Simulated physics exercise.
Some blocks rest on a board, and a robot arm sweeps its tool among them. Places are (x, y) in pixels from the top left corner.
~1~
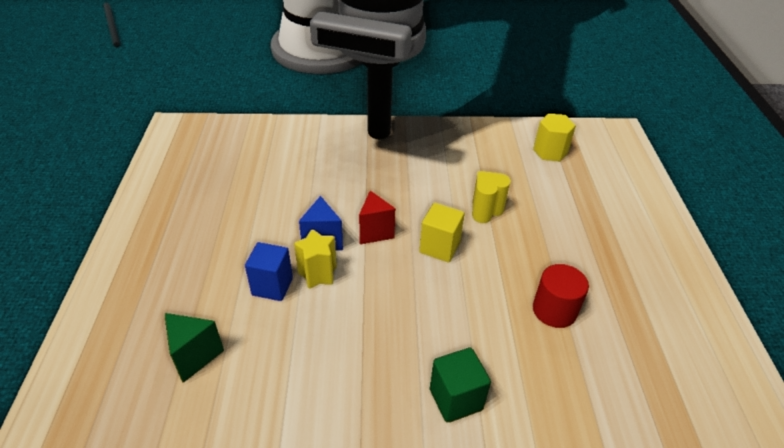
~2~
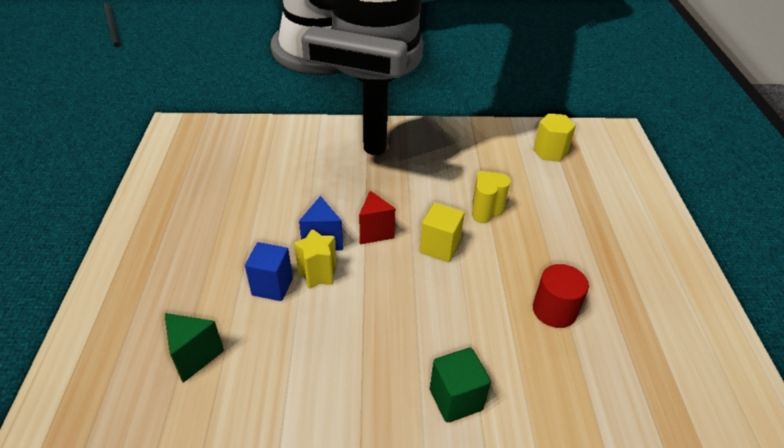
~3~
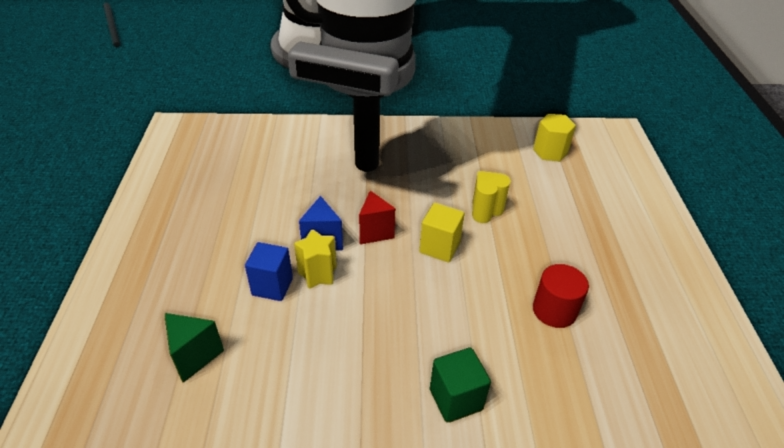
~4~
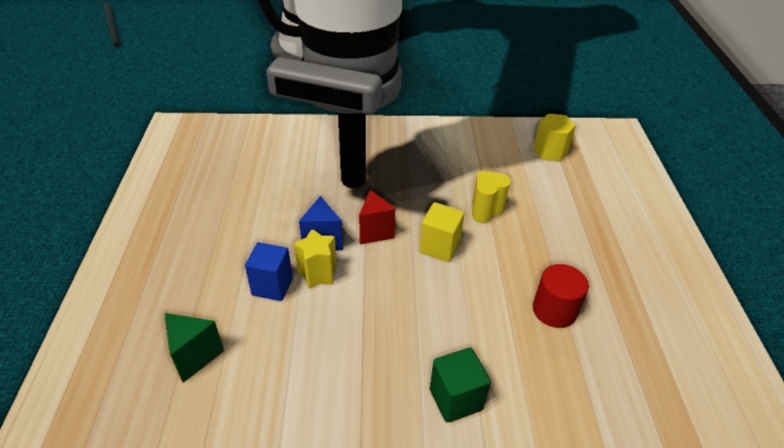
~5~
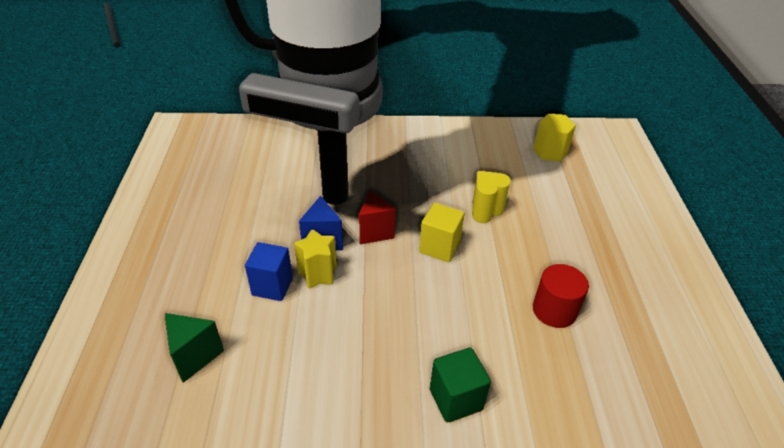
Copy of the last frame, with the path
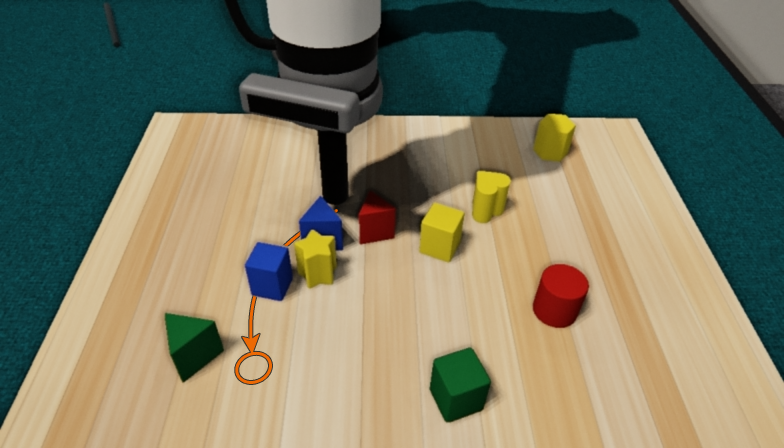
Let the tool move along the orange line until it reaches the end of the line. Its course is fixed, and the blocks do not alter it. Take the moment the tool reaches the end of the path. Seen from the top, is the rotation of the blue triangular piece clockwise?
It seems not.
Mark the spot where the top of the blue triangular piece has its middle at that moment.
Put as a pixel place, it's (302, 228).
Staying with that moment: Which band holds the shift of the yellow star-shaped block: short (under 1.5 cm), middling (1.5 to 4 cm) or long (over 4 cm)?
Below 1.5 cm.
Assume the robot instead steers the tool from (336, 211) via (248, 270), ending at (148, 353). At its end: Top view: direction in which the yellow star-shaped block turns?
My prediction: CW.
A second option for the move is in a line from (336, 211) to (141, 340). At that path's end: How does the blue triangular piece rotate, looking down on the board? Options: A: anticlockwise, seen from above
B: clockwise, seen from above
The correct letter is A.
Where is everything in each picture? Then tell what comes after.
The first picture shows tool tip (379, 134); block tops, green triangular piece (183, 328); blue four-sided block (267, 255); yellow star-shaped block (315, 243); blue triangular piece (320, 211).
The second picture shows tool (375, 150); blocks unchanged.
The third picture shows tool (367, 166); blocks unchanged.
The fourth picture shows tool (354, 182); blocks unchanged.
The fifth picture shows tool (336, 198); green triangular piece (183, 328); blue four-sided block (267, 255); yellow star-shaped block (315, 243); blue triangular piece (320, 211).
Path on the board, from (336, 211) over (285, 246) and (254, 300) to (254, 368).
What follows on the original path. One third of the way, tool (283, 234); yellow star-shaped block (323, 250), turned 25° clockwise; blue triangular piece (304, 226), turned 100° anticlockwise.
Two thirds of the way, tool (251, 288); blue four-sided block (268, 289), turned 70° anticlockwise; yellow star-shaped block (323, 249), turned 25° clockwise; blue triangular piece (302, 228), turned 115° anticlockwise.
At the end, tool (250, 356); green triangular piece in place; blue four-sided block (281, 307), turned 115° anticlockwise; yellow star-shaped block (323, 249), turned 25° clockwise; blue triangular piece (302, 228), turned 115° anticlockwise.
